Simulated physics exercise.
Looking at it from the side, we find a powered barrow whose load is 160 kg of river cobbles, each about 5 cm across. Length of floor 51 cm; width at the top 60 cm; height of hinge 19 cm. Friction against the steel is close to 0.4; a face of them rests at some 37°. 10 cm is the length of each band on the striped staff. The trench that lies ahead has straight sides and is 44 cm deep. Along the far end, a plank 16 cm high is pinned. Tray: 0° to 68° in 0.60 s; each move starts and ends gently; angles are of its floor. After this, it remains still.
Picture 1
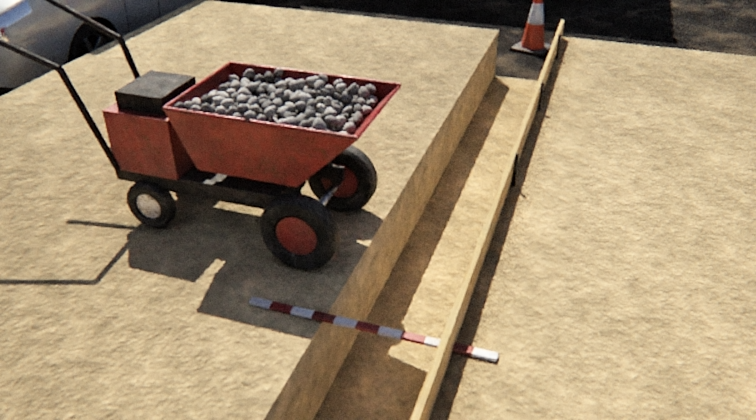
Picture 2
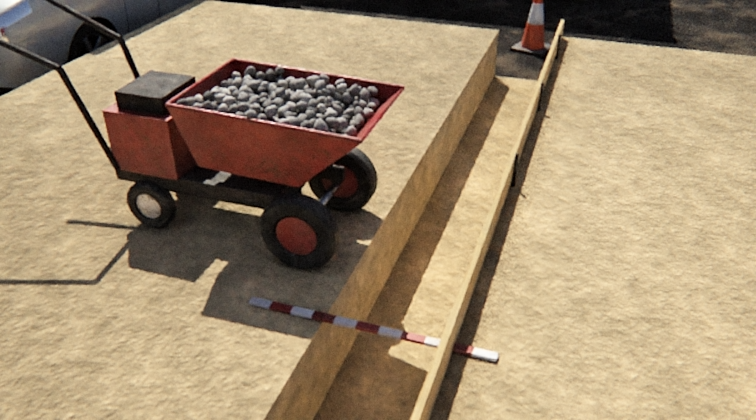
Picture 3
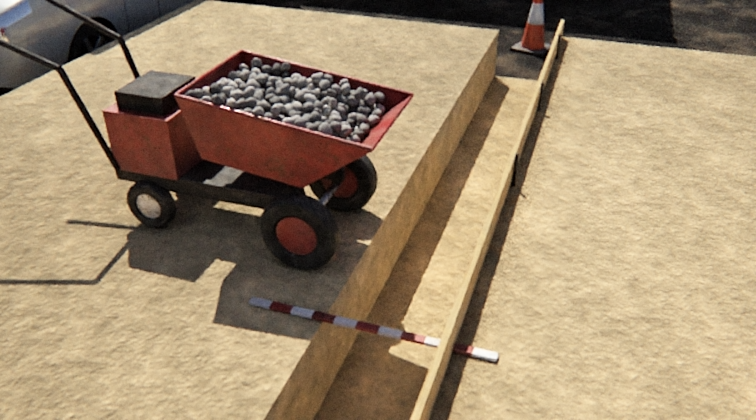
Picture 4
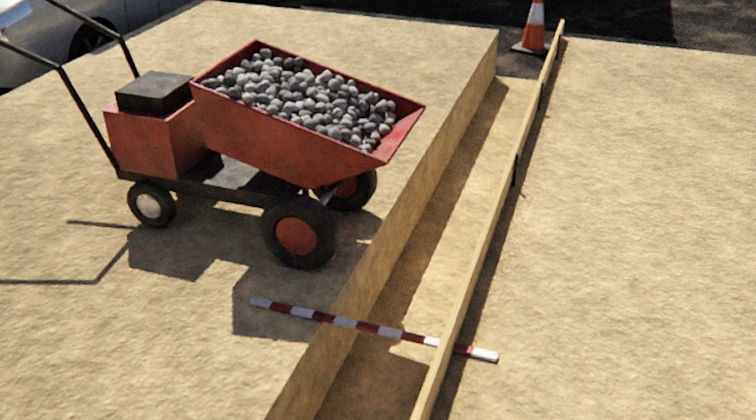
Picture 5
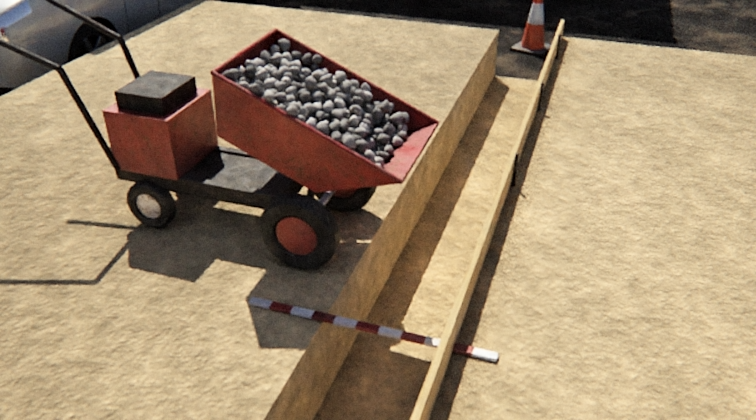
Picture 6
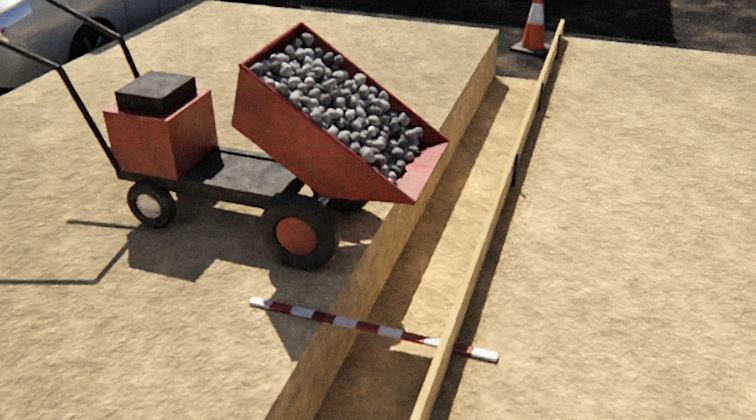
At first, a red tray heaped with grey stones sits level on a small wheeled barrow beside a board-edged trench crossed by a red-and-white striped rod. The tray then tilts gradually, its back rising and its front lip lowering toward the right, until it slopes steeply with the stones still inside.
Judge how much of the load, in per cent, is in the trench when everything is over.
I judge it at about 69 per cent.
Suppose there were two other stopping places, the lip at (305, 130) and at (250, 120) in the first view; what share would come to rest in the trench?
Close to 100 percent in the first case, 90 percent in the second.
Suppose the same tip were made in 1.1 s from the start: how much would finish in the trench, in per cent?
That would give about 80 percent.
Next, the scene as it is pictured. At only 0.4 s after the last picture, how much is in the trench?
I'd say near 20 per cent at that time.
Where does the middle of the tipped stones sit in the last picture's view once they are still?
Their middle lands near (456, 314).
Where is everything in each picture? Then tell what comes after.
The first frame shows lip at (357, 138), floor tilted 0°, highest stones at (307, 86).
The second frame shows lip at (361, 141), floor tilted 2°, highest stones at (302, 84).
The third frame shows lip at (372, 150), floor tilted 7°, highest stones at (255, 76).
The fourth frame shows lip at (387, 164), floor tilted 15°, highest stones at (263, 68).
In the fifth frame, the tray is at 24°, its lip at (402, 182); the top of the load is at (271, 58).
The sixth frame shows lip at (415, 204), floor tilted 34°, highest stones at (294, 53).
Then, 0.1 s after the last picture the floor is at 57°, 100 % in the tray; the foremost stones are at (435, 199).
Then, 0.4 s after the last picture the floor is at 68°, 76 % in the tray, 18 % in the trench, 6 % past the trench; the foremost stones are at (504, 267).
Then, 0.7 s after the last picture the floor is at 68°, 29 % in the tray, 41 % in the trench, 30 % past the trench; the foremost stones are at (692, 309).
Then, 2.7 s after the last picture the floor is at 68°, 0 % in the tray, 69 % in the trench, 31 % past the trench; the foremost stones are past the picture's edge.
